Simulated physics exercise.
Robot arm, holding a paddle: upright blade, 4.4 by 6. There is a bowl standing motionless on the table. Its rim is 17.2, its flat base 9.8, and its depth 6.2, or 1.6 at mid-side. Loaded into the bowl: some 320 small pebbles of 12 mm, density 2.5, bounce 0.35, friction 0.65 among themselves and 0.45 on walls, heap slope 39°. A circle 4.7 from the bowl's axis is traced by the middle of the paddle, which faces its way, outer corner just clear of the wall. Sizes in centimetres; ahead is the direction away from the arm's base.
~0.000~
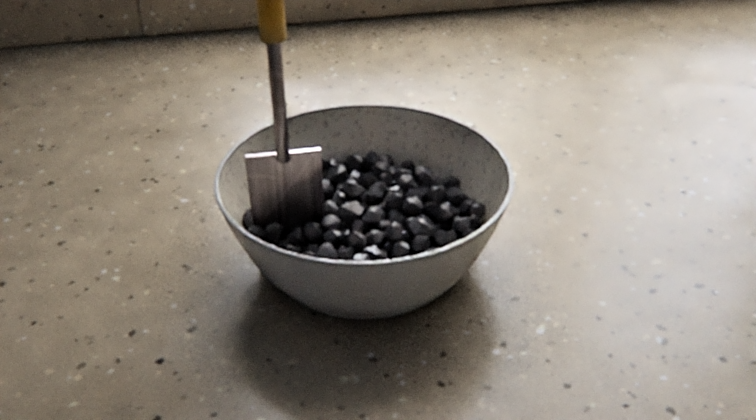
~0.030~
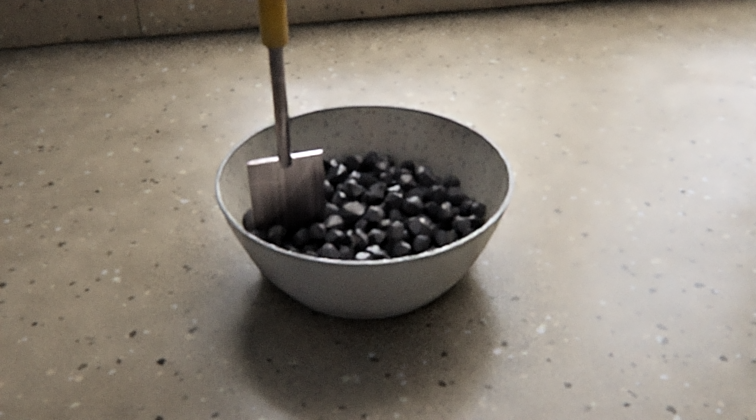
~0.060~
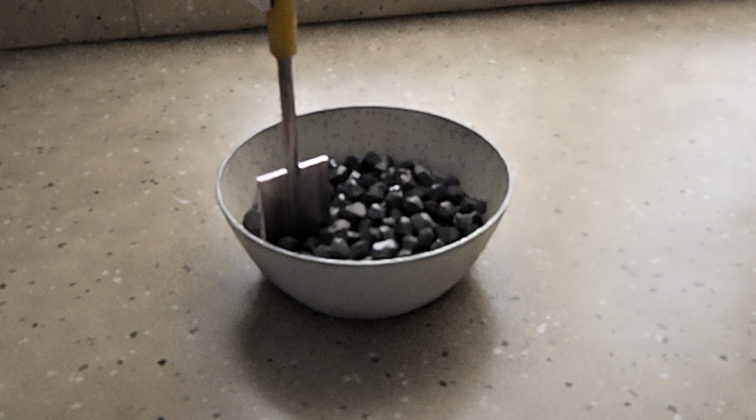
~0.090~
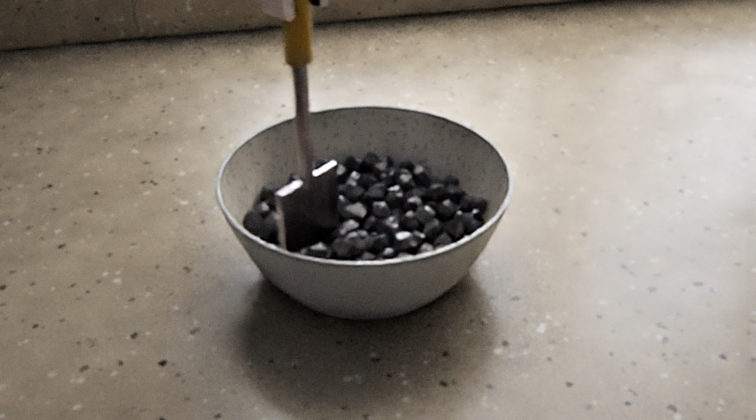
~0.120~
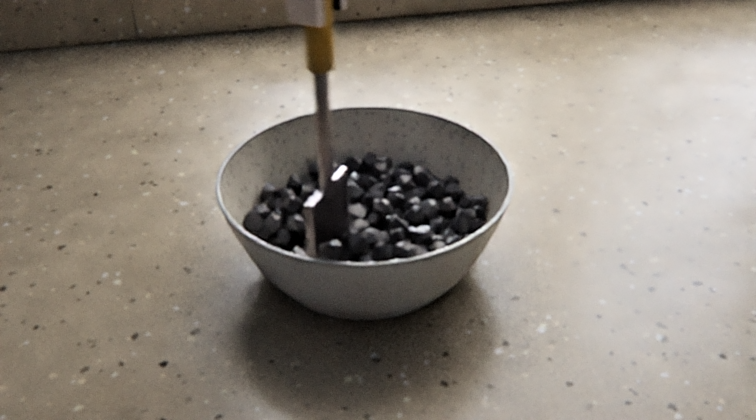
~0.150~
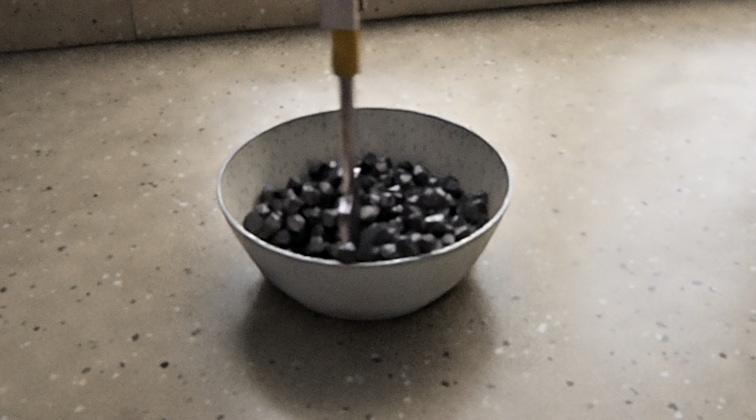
A paddle with a yellow handle, held upright by a robot arm, swept slowly rightward through the dark pebbles in a pale bowl, turning edge-on as it pushed, while the bowl stayed still.
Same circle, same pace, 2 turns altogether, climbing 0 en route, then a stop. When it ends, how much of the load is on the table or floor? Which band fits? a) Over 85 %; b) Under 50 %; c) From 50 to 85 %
Answer: B.
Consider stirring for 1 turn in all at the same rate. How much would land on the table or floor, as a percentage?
Close to 20 in a hundred.
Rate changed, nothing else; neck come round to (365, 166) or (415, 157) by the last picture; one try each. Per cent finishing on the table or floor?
It comes to close to 45 per cent and close to 55 per cent.
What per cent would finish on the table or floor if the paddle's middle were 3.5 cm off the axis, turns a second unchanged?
Some 35 percent would.
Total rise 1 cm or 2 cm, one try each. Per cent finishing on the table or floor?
Trial one: Roughly 35 %; trial two: Roughly 25 %.
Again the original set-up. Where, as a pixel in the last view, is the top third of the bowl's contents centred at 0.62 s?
The upper third is centred close to (269, 195).
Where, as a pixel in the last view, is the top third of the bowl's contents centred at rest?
The centre is near pixel (317, 260).
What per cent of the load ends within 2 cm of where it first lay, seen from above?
Around 5 in a hundred.
After 0.62 s, 326° round, highest piece 9 above the table; 266 in the bowl, 40 on the table or floor, 9 in flight or on the tool.
After 1.10 s, 221° round, highest piece 9 above the table; 208 in the bowl, 103 on the table or floor, 4 in flight or on the tool.
After 1.53 s, 0° round, highest piece 6 above the table; 188 in the bowl, 127 on the table or floor.
After 2.23 s, 0° round, highest piece 6 above the table; 188 in the bowl, 127 on the table or floor.
At rest, 188 in the bowl, 127 on the table or floor. That is 40 % on the table or floor.
